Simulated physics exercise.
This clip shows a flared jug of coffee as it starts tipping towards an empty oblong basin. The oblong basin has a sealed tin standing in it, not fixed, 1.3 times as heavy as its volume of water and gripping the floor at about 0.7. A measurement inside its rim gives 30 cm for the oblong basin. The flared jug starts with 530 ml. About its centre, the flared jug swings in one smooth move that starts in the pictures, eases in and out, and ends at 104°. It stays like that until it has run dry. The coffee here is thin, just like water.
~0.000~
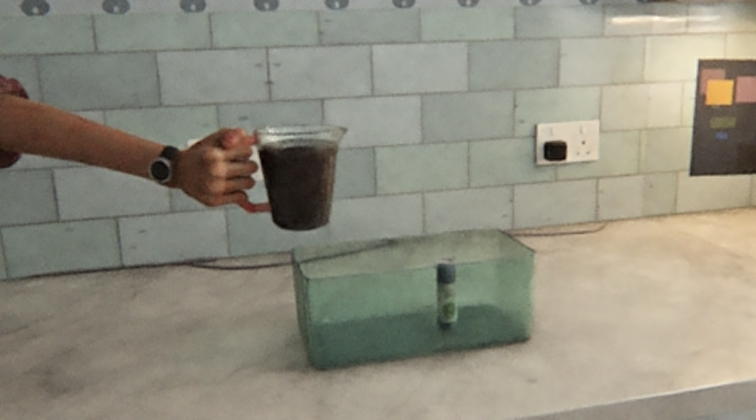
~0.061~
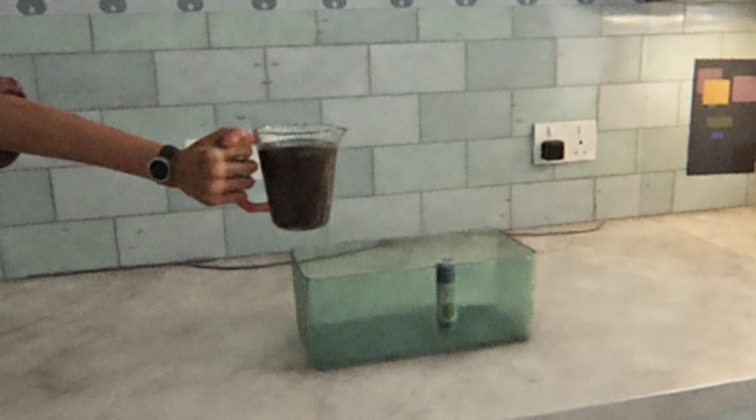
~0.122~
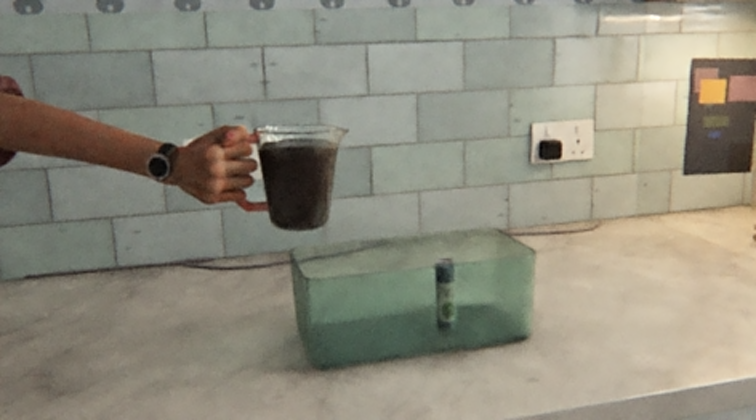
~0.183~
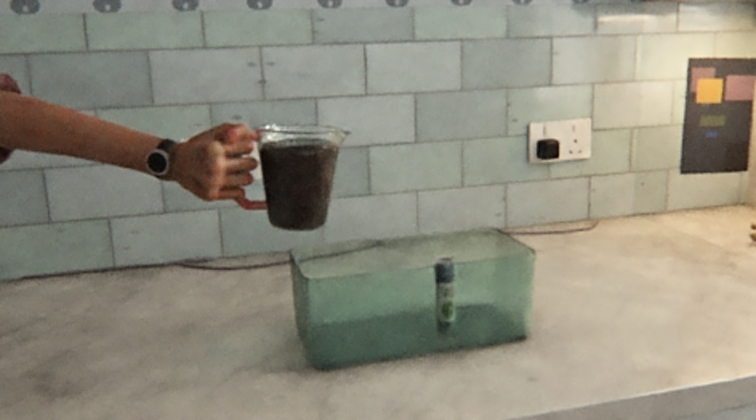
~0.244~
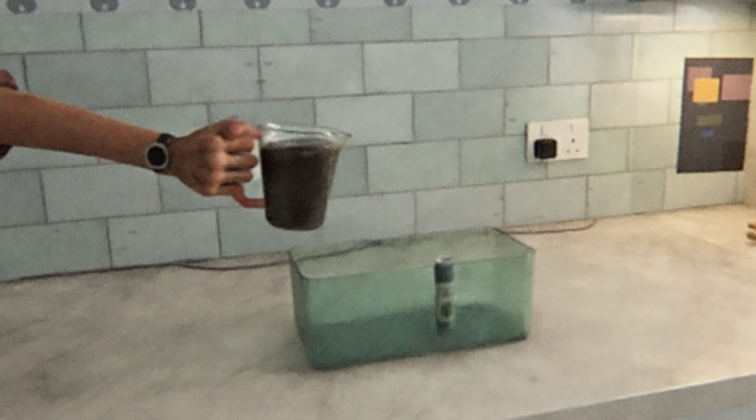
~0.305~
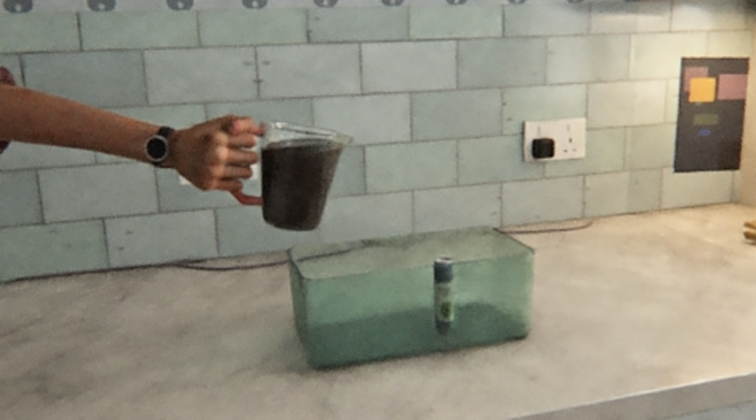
A hand wearing a dark watch, reaching in from the left, slowly tilts a clear flared jug of dark coffee slightly to the right above a greenish, see-through oblong basin. The basin sits on a pale stone counter with a small upright tin at it, seen from the front and slightly above. Behind are pale green tiles and a white socket, while the view drifts very slightly.
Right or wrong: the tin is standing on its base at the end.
Right, it is standing.
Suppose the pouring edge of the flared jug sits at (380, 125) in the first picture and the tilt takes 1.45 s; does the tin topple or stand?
Result: Tin tipped over.
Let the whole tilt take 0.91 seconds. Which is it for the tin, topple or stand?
The tin would stay balanced.
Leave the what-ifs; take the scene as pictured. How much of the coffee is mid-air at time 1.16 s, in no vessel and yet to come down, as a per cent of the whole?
Something like 14 per cent is in the air then.
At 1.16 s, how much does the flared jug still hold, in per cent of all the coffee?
26 per cent or so.
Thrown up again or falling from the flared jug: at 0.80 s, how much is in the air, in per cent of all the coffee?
14 per cent.
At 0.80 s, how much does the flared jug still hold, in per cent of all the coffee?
Some 80 per cent.
After 0.80 s the tilt is 60° and 79 per cent is still to pour; the tin stands where it began.
After 1.16 s the tilt is 94° and 25 per cent is still to pour; the tin stands where it began.
After 1.54 s the tilt is 104° and 0 per cent is still to pour; the tin stands where it began.
After 1.95 s the tilt is 104° and 0 per cent is still to pour; the tin stands where it began.
In the end the tin stands where it began.
